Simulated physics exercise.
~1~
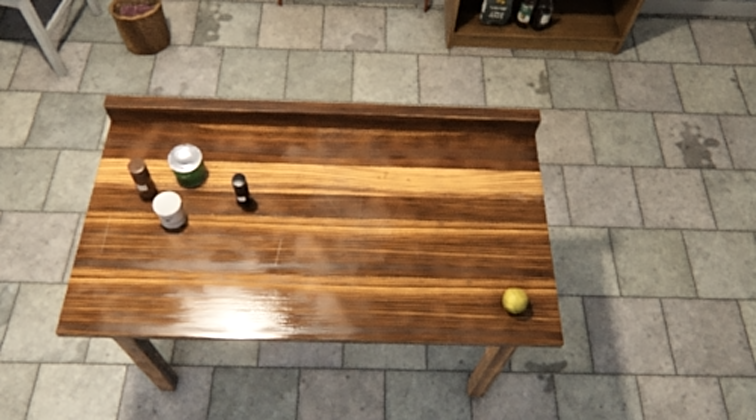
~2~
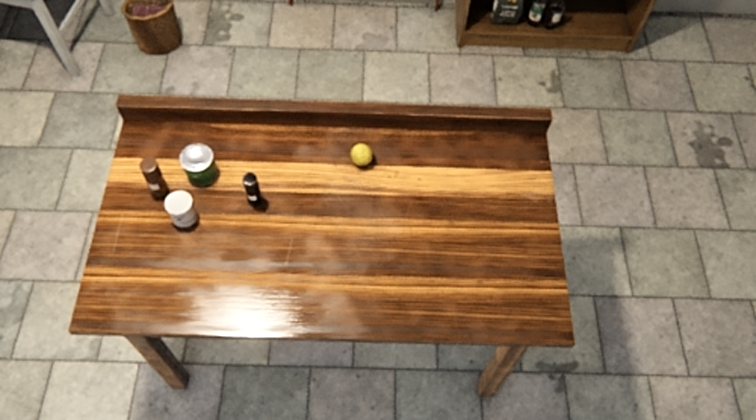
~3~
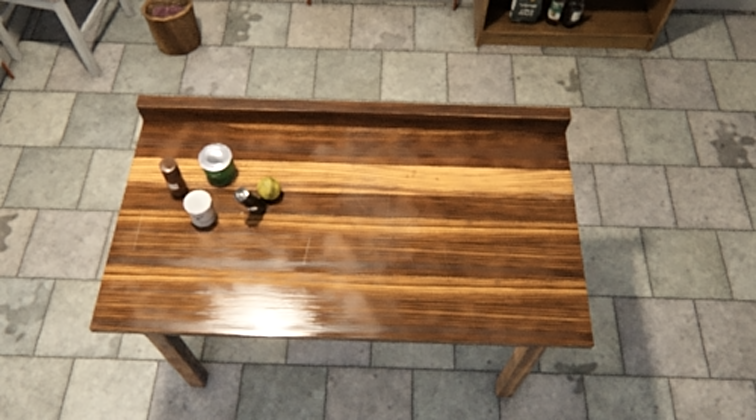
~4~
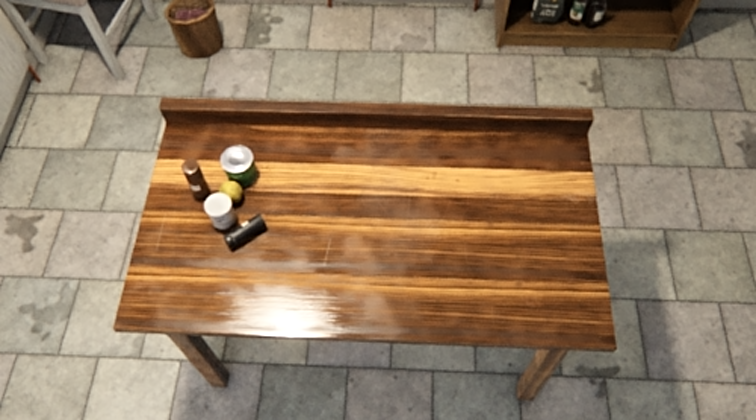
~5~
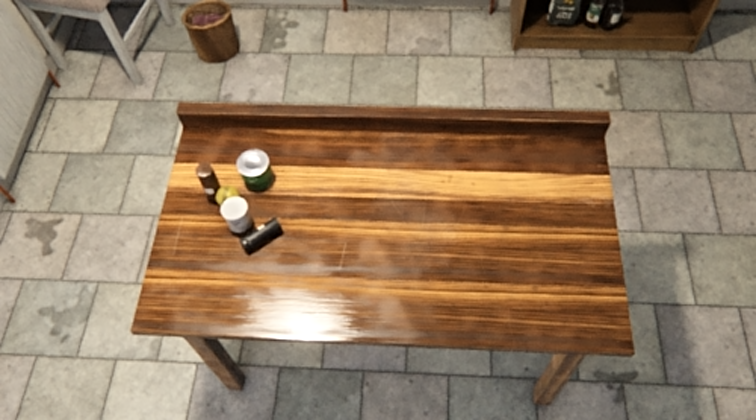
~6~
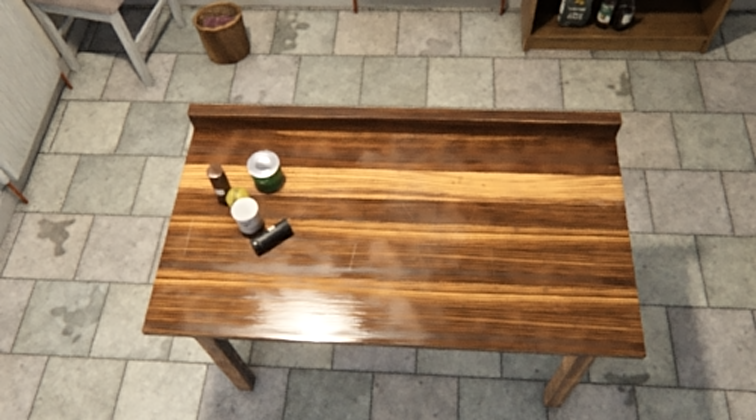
On a wooden table, a yellow ball rolls left among containers and a black shaker topples.
